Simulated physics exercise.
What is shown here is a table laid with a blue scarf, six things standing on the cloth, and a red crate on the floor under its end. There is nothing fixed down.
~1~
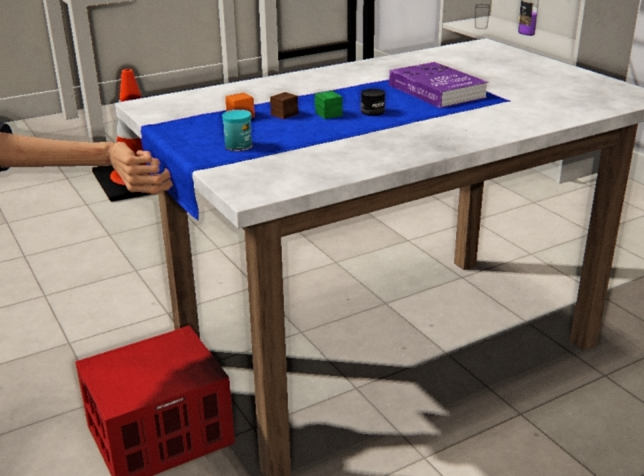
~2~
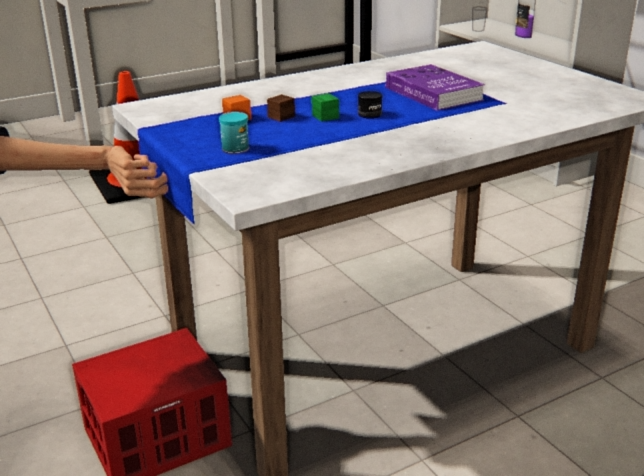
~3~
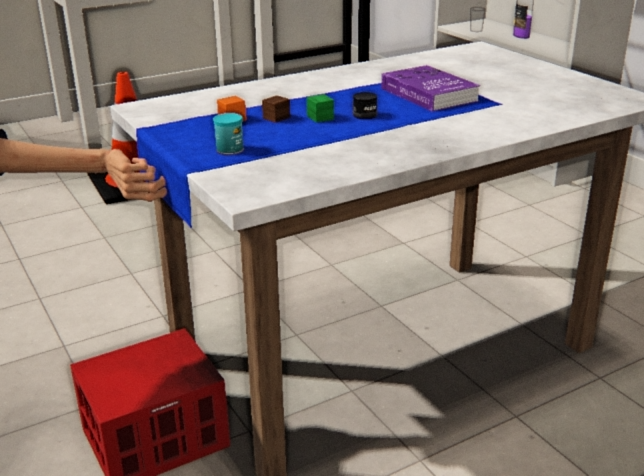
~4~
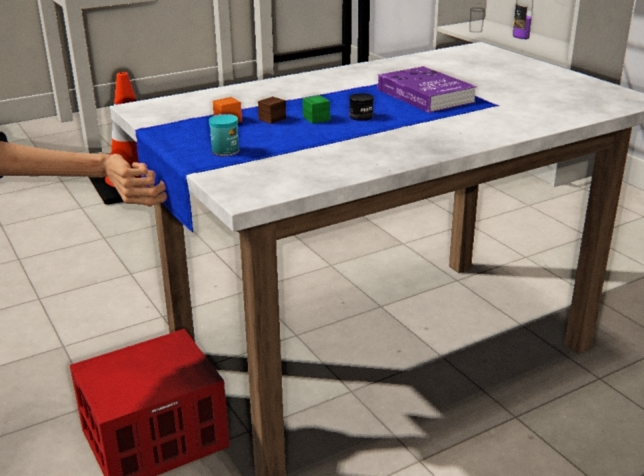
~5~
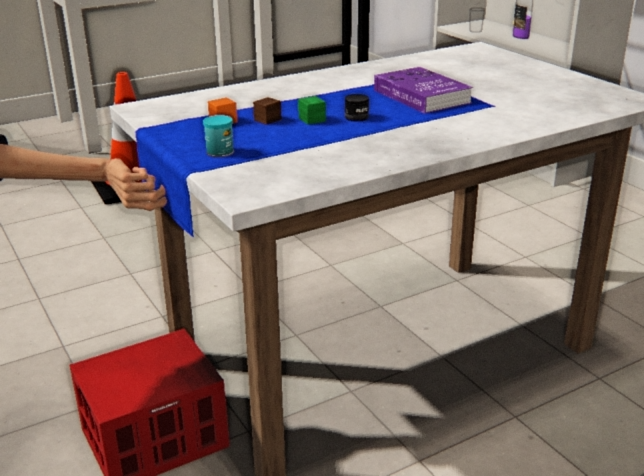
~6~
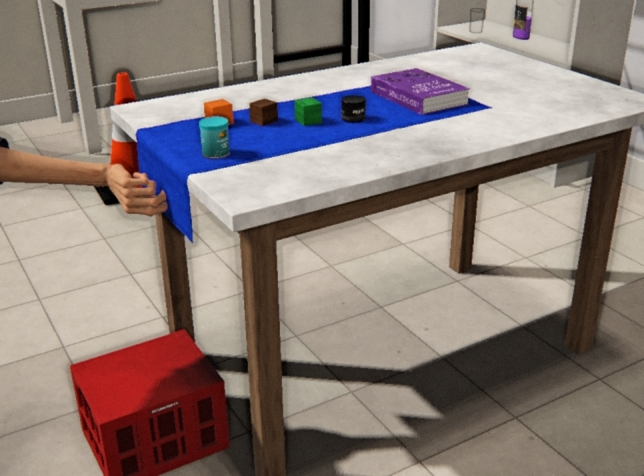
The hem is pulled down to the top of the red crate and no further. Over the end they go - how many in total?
Four in total.
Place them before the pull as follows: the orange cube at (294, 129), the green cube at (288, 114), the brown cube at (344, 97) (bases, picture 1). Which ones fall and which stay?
Orange cube: Gone off. Green cube: Gone off. Brown cube: Still up.
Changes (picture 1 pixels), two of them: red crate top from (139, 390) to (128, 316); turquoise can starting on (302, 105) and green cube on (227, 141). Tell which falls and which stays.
Turquoise can: Safe; green cube: Lost.
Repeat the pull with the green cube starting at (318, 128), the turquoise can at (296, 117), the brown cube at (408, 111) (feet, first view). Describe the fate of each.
Green cube gone, turquoise can gone, brown cube stays.
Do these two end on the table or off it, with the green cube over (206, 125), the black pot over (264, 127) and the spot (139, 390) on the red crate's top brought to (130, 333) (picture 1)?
Result - the green cube comes off, and the black pot comes off.
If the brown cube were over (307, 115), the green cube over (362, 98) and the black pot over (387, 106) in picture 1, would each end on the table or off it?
Looks like the brown cube ends up down, the green cube hangs in there, and the black pot hangs in there.
Early on, hem near (173, 316); turquoise can and orange cube gone.
Midway, hem on the crate; turquoise can, orange cube, brown cube and green cube gone.
Finally, hem on the crate; turquoise can, orange cube, brown cube and green cube gone. Over the edge go four.
